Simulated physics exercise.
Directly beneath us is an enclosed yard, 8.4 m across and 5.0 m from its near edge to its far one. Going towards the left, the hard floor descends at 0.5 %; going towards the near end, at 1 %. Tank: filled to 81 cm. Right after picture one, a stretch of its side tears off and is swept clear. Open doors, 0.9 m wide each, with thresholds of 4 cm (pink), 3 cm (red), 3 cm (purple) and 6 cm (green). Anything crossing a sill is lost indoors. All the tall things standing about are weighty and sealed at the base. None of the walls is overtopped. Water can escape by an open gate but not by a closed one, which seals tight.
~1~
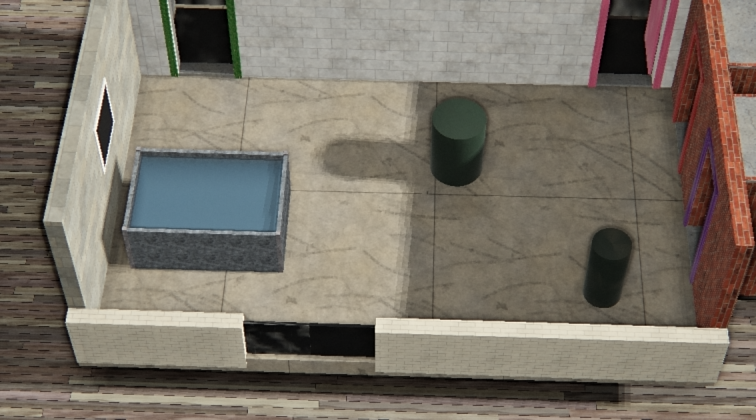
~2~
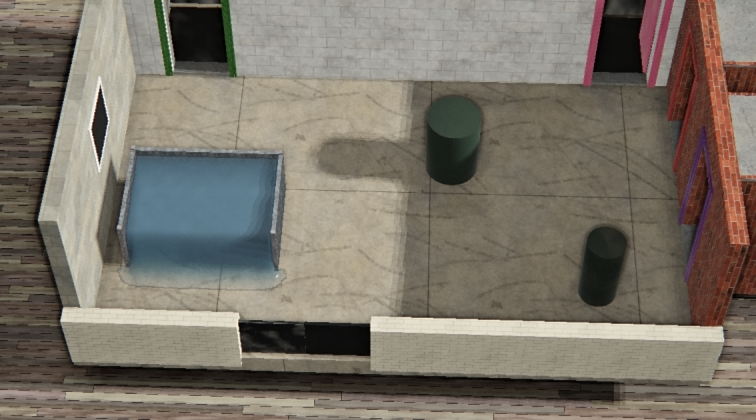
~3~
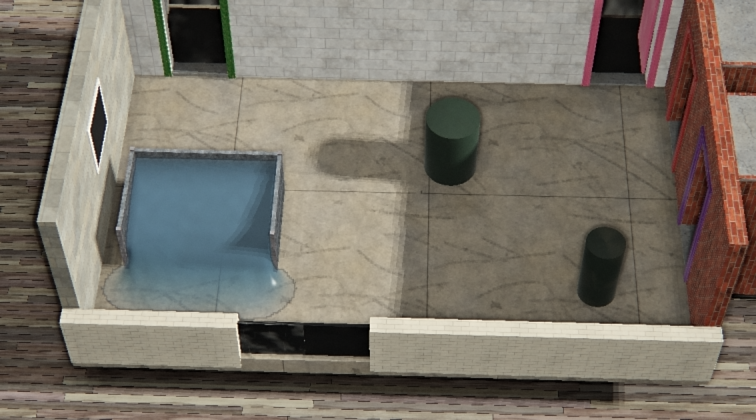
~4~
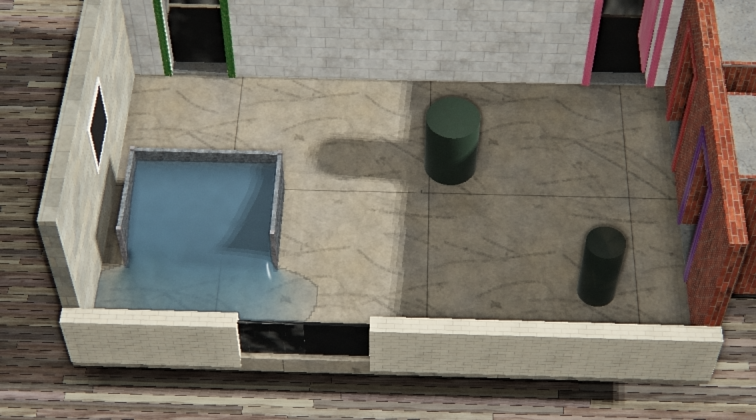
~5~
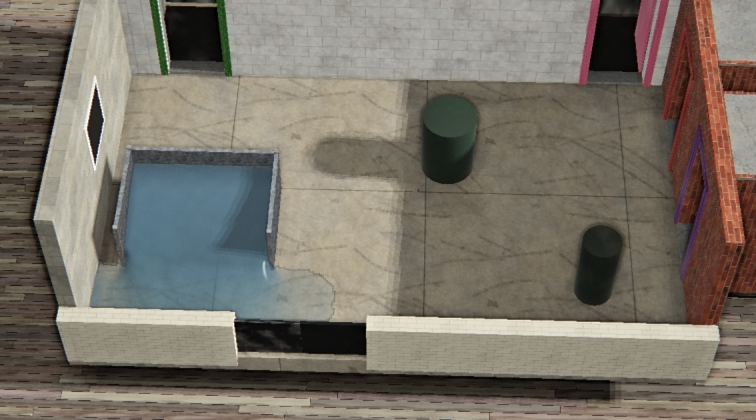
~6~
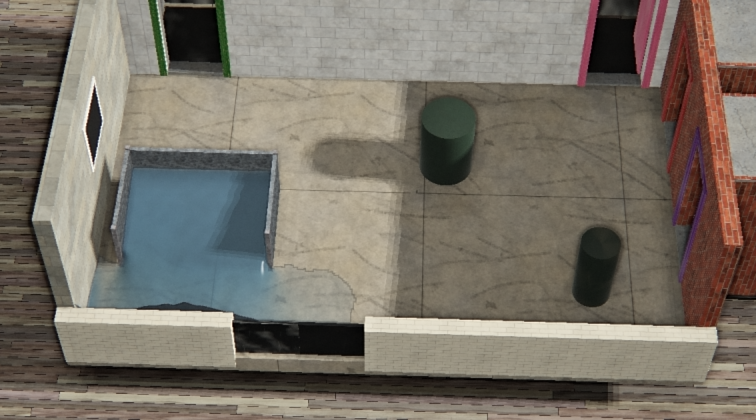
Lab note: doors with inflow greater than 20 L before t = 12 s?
Pink door greater, red door greater, purple door greater, green door greater.
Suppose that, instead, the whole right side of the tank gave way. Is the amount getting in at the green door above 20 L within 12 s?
Against the limit, green does not exceed it.
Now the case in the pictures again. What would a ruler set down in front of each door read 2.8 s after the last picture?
Depths: Pink door 0 cm, red door 0 cm, purple door 4 cm, green door 13 cm.
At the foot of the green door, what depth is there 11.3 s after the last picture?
Reading: Close to 2.0 cm.
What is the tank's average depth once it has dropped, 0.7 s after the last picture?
I'd put the mean depth near 26 centimetres.
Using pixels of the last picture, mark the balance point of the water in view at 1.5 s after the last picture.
Roughly (229, 282) in the last picture.
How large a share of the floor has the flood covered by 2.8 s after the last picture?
Wet share: Near 60 percent.
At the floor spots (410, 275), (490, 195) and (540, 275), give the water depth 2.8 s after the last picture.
Spot by spot: Some 5, 4, then 4 cm.
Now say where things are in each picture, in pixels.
In the first frame, the tank at (207, 194) is whole and still, 81 cm deep.
In the second frame, water pours out at (201, 255) and has run 1.1 m, to (281, 273); typically 10 cm deep outside, 80 cm at the tank's back.
In the third frame, the front is at (111, 294), 1.4 m from the gap at (200, 257); 1.8 m2 of floor is under water; 72 cm left at the back of the tank.
In the fourth frame, the front is at (302, 316), 1.7 m from the gap at (200, 258); 3.5 m2 of floor is under water; 68 cm left at the back of the tank.
In the fifth frame, the front is at a hidden place, 2.1 m from the gap at (197, 257); 4.0 m2 of floor is under water; 64 cm left at the back of the tank.
In the sixth frame, water pours out at (195, 258) and has run 2.5 m, to a hidden place; typically 19 cm deep outside, 56 cm at the tank's back.
Then, 0.7 s after the last picture water covers 15 % of the floor and is deepest (64 cm) near (85, 338); pink door not reached, red door not reached, purple door not reached, green door not reached.
Then, 1.5 s after the last picture water covers 35 % of the floor and is deepest (38 cm) near (85, 338); pink door not reached, red door not reached, purple door not reached, green door not reached.
Then, 2.8 s after the last picture water covers 60 % of the floor and is deepest (24 cm) near (665, 355); pink door not reached, red door not reached, purple door 4 cm at the sill, 1 L in, green door 13 cm at the sill, 36 L in.
Then, 6.3 s after the last picture water covers 95 % of the floor and is deepest (14 cm) near (85, 338); pink door 9 cm at the sill, 27 L in, red door 6 cm at the sill, 30 L in, purple door 6 cm at the sill, 26 L in, green door 3 cm at the sill, 63 L in.
Then, 11.3 s after the last picture water covers 100 % of the floor and is deepest (11 cm) near (85, 338); pink door 5 cm at the sill, 64 L in, red door 6 cm at the sill, 56 L in, purple door 6 cm at the sill, 48 L in, green door 2 cm at the sill, 64 L in.
